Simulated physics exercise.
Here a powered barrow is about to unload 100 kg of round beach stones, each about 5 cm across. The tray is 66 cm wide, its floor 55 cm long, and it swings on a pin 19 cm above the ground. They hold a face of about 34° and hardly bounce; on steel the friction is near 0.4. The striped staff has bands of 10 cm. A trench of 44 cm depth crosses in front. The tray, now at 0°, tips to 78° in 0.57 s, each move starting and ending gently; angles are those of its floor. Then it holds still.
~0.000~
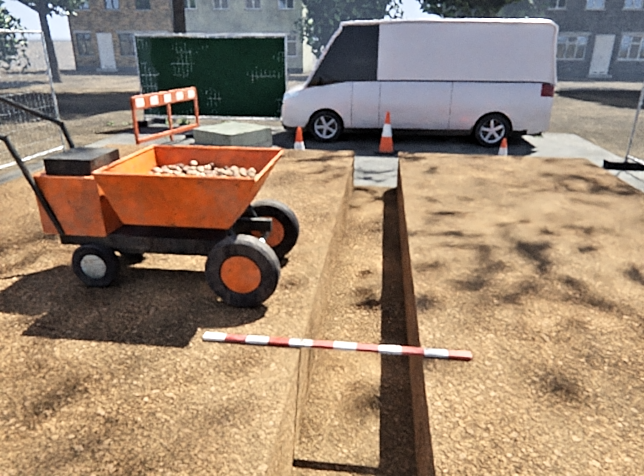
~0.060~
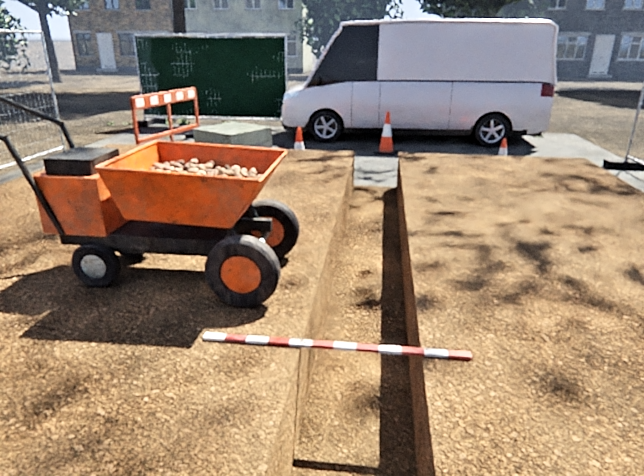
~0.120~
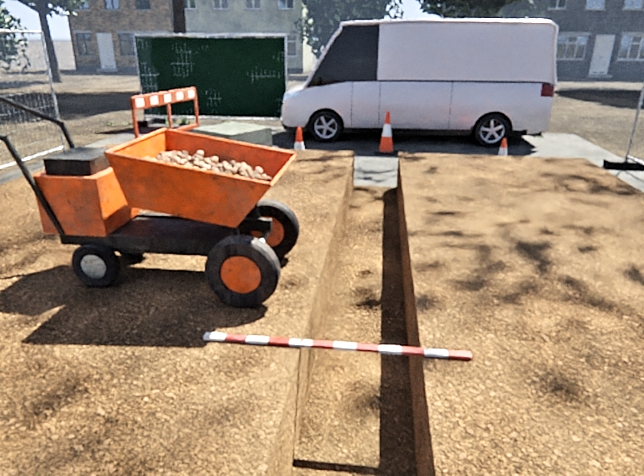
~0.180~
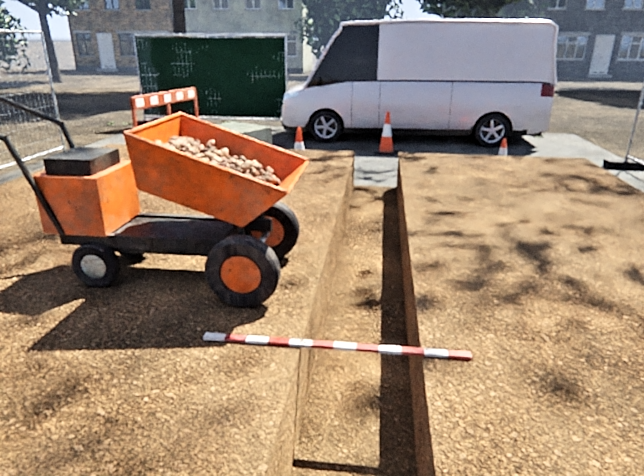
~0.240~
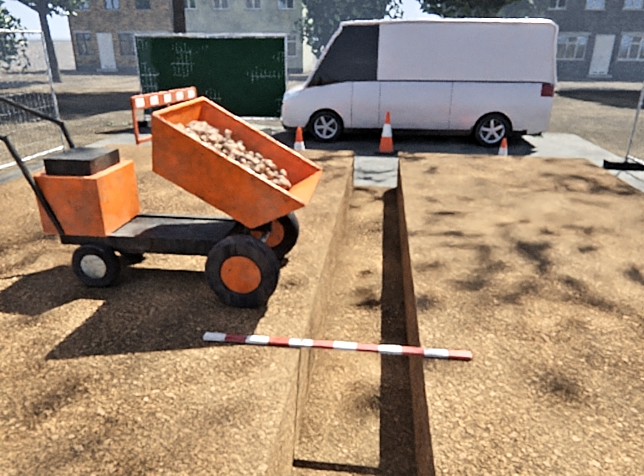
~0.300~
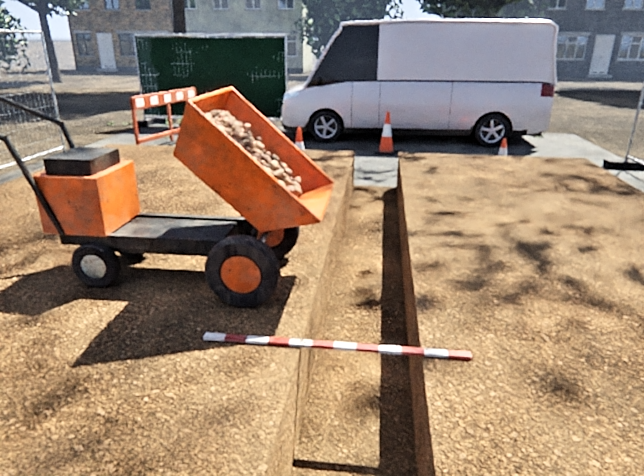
An orange powered barrow loaded with pale round stones stands at the left on sunlit brown ground, seen from slightly above by a still camera. A narrow trench runs away at centre, crossed by a red-and-white staff, with cones, a white van and houses behind. The tray tilts steadily steeper, its rear rising and its lip lowering rightward, carrying the stones.
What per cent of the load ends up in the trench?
About 73 per cent.
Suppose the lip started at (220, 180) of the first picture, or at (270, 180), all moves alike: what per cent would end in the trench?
Near 95 per cent from the first place, 55 from the second.
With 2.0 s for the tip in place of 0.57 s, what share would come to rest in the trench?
It would be near 100 per cent.
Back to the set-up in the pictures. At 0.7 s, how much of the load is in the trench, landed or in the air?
About 40 per cent by then.
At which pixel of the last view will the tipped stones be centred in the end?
Their middle is at about (392, 346).
After 0.4 s the floor is at 66°; 100 % in the tray; the foremost stones are at (324, 221).
After 0.7 s the floor is at 78°; 60 % in the tray, 40 % in the trench; the foremost stones are at (409, 291).
After 1.0 s the floor is at 78°; 4 % in the tray, 69 % in the trench, 27 % past the trench; the foremost stones are at (571, 286).
After 3.0 s the floor is at 78°; 0 % in the tray, 73 % in the trench, 27 % past the trench; the foremost stones are past the picture's edge.
